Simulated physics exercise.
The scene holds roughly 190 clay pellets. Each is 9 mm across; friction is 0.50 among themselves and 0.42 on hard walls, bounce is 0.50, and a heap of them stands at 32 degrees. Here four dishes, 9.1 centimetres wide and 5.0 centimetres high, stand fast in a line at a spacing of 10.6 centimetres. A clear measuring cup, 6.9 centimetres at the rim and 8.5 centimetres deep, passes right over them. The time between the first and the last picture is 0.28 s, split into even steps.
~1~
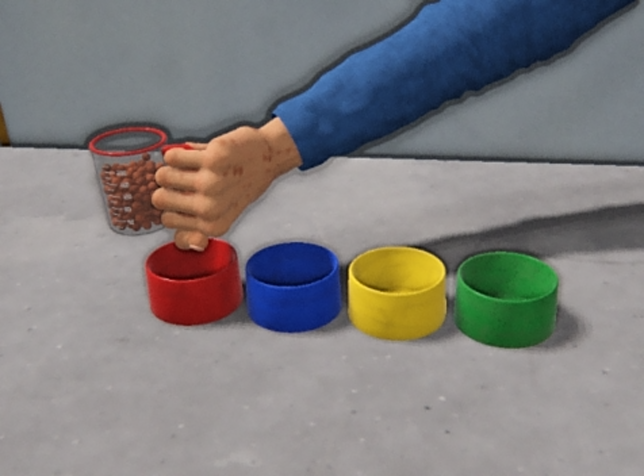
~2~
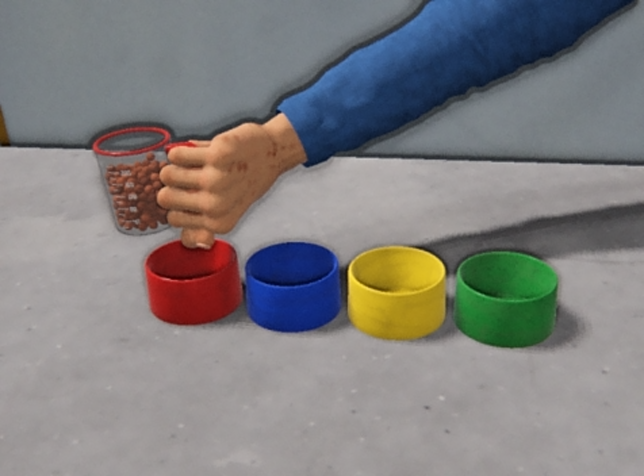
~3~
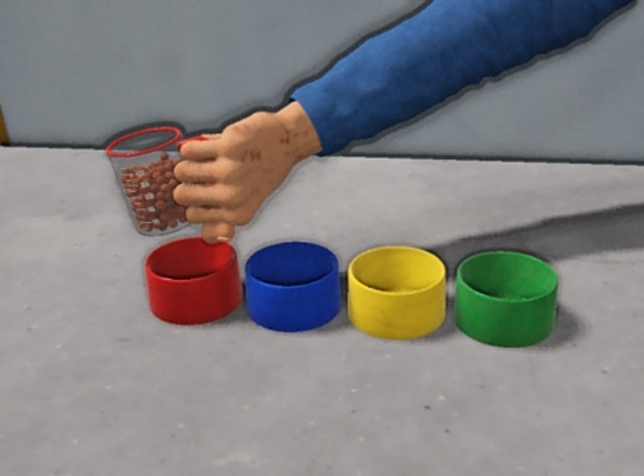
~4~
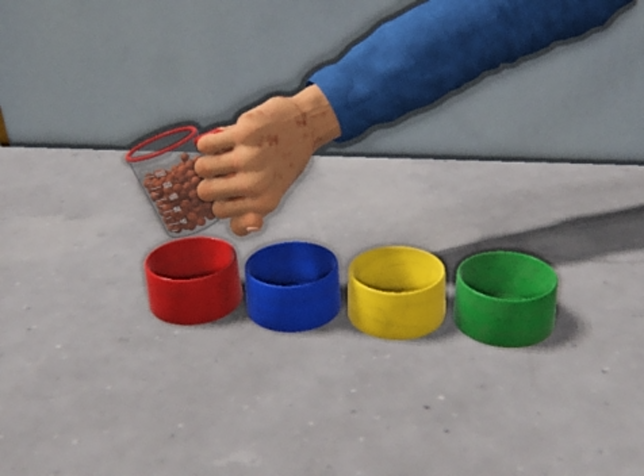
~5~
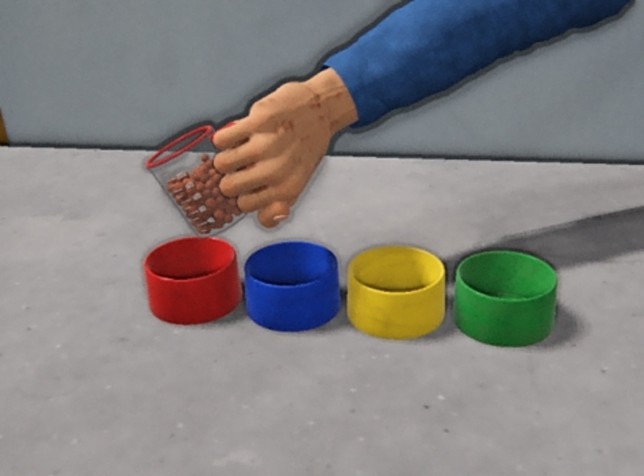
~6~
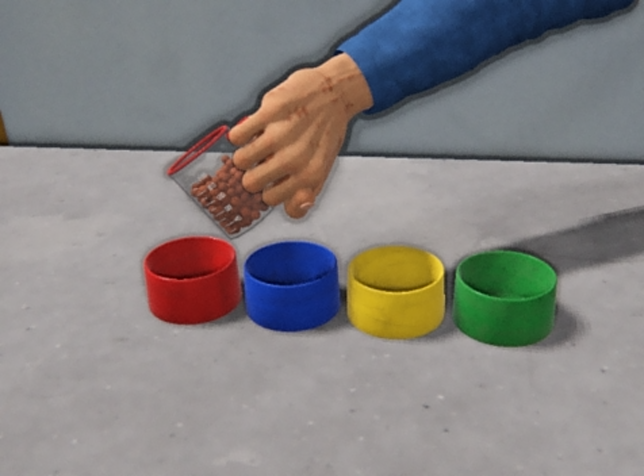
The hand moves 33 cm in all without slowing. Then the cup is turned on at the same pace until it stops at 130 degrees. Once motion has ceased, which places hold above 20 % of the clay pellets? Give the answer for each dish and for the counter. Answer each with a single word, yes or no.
Red dish no, blue dish no, green dish no, yellow dish yes, counter no.
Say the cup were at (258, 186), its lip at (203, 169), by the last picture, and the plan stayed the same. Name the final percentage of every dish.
Red: 0 / blue: 0 / green: 0 / yellow: 100.
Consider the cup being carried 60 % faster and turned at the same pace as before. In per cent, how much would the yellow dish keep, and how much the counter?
Then the yellow dish gets 100 and the counter 0.
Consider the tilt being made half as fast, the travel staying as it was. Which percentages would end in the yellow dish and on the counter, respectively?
Then the yellow dish would get 100 and the counter 0.
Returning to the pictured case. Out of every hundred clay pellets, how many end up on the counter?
The share comes to some 10 percent.
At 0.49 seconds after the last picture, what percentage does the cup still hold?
Roughly 90 %.
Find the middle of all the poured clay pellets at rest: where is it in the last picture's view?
Centre at rest, approx.: (402, 296) px.
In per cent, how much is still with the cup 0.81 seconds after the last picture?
15 per cent.
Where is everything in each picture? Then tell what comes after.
In the first frame, cup at (135, 182), tilt 0 degrees, lip at (95, 141), moved 0.0 cm; middle of the pieces at (136, 193); red dish at (192, 259); blue dish at (292, 264); yellow dish at (397, 270); green dish at (508, 276).
In the second frame, cup at (140, 182), tilt 2 degrees, lip at (98, 142), moved 0.6 cm; middle of the pieces at (142, 193).
In the third frame, cup at (156, 183), tilt 8 degrees, lip at (111, 146), moved 2.2 cm; middle of the pieces at (159, 194).
In the fourth frame, cup at (179, 183), tilt 17 degrees, lip at (130, 153), moved 4.7 cm; middle of the pieces at (184, 195).
In the fifth frame, cup at (202, 184), tilt 26 degrees, lip at (150, 161), moved 7.1 cm; middle of the pieces at (209, 195).
In the sixth frame, cup at (226, 185), tilt 35 degrees, lip at (172, 169), moved 9.5 cm; middle of the pieces at (234, 195); red dish at (190, 258); blue dish at (291, 263); yellow dish at (396, 269); green dish at (506, 275).
Then, 0.30 s after the last picture, tilt 83 degrees; cup holds 100 %.
Then, 0.49 s after the last picture, tilt 113 degrees; cup holds 90 %, yellow 10 %.
Then, 0.81 s after the last picture, tilt 130 degrees; cup holds 15 %, yellow 75 %.
In the end, red 0 %, blue 0 %, green 0 %, yellow 90 %, counter 10 %.
